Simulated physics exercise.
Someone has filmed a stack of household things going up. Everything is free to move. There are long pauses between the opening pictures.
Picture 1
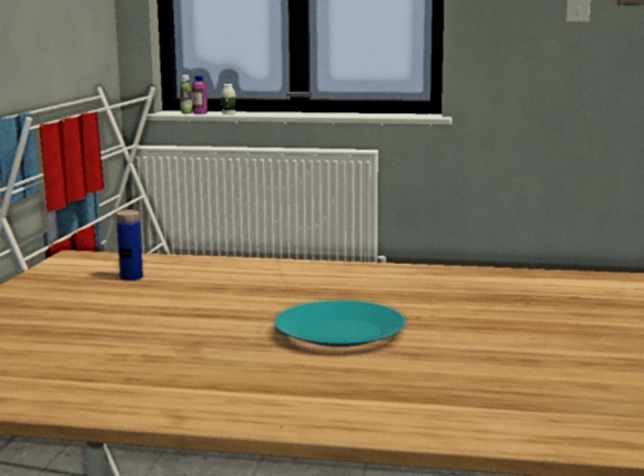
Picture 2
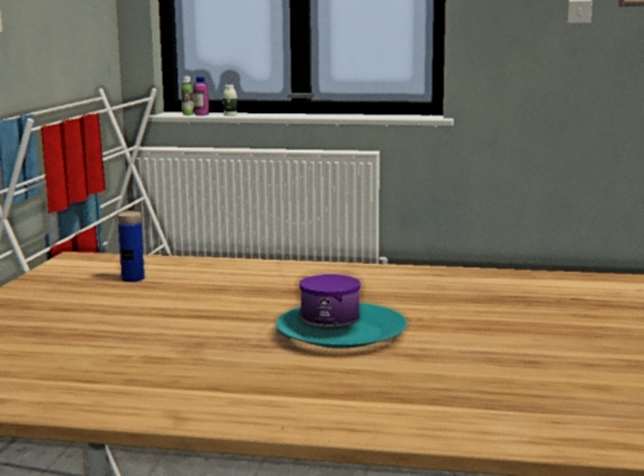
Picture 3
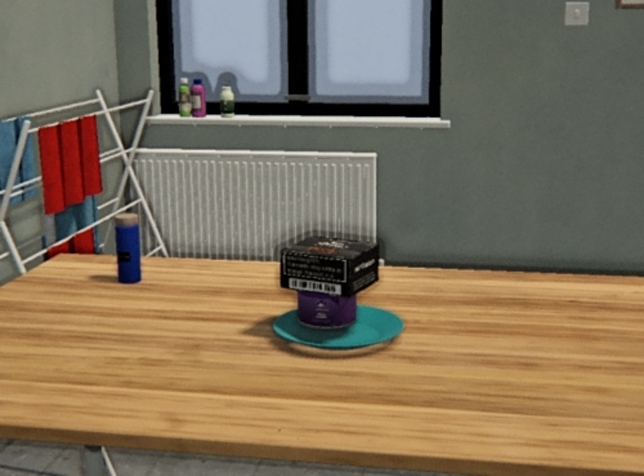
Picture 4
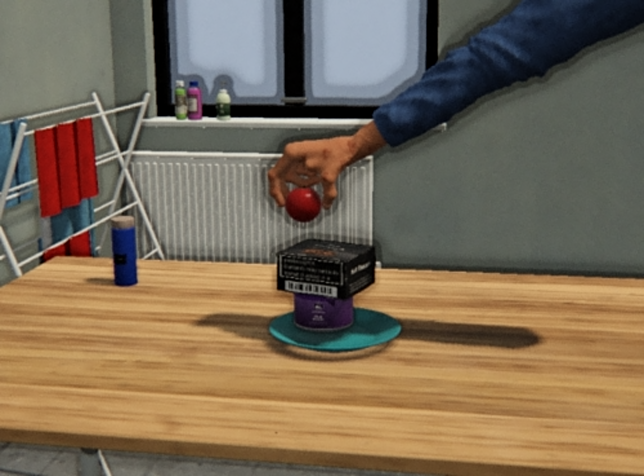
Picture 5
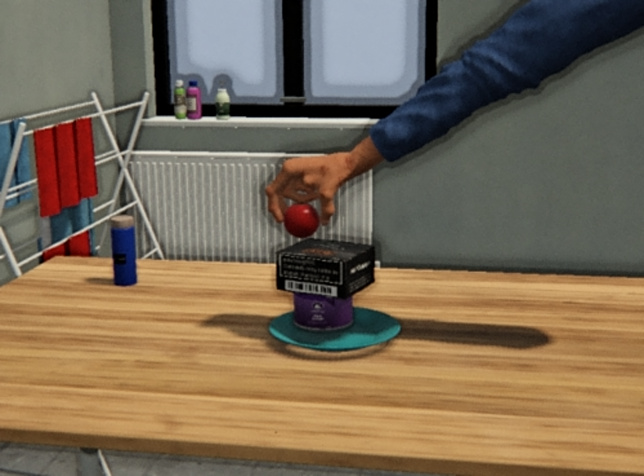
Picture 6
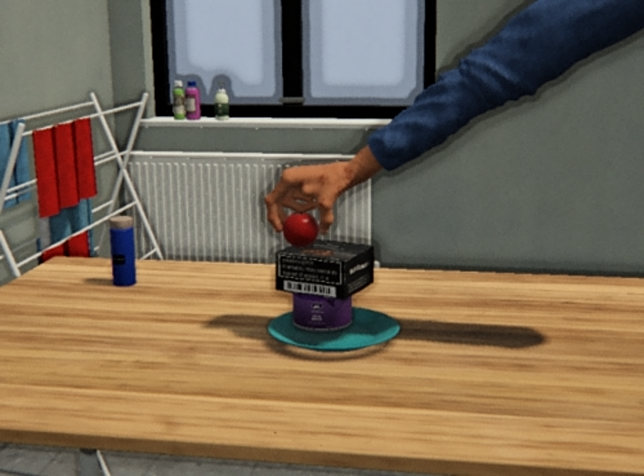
In this clip, a turquoise plate sits on a wooden table, then a purple tub and a black box appear stacked on it, and a hand in a blue sleeve lowers a red tomato onto the box.
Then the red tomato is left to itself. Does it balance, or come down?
It stays up.
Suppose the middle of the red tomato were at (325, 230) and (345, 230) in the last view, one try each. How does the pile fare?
First, it holds; second, it keeps its balance.
Then, 0.30 s after the last picture, nothing has stirred.
Then, 0.70 s after the last picture, red tomato resting near (300, 230).
At rest, all 5 in place. Seen from the same camera at the end, red tomato near (300, 230). The pile holds.
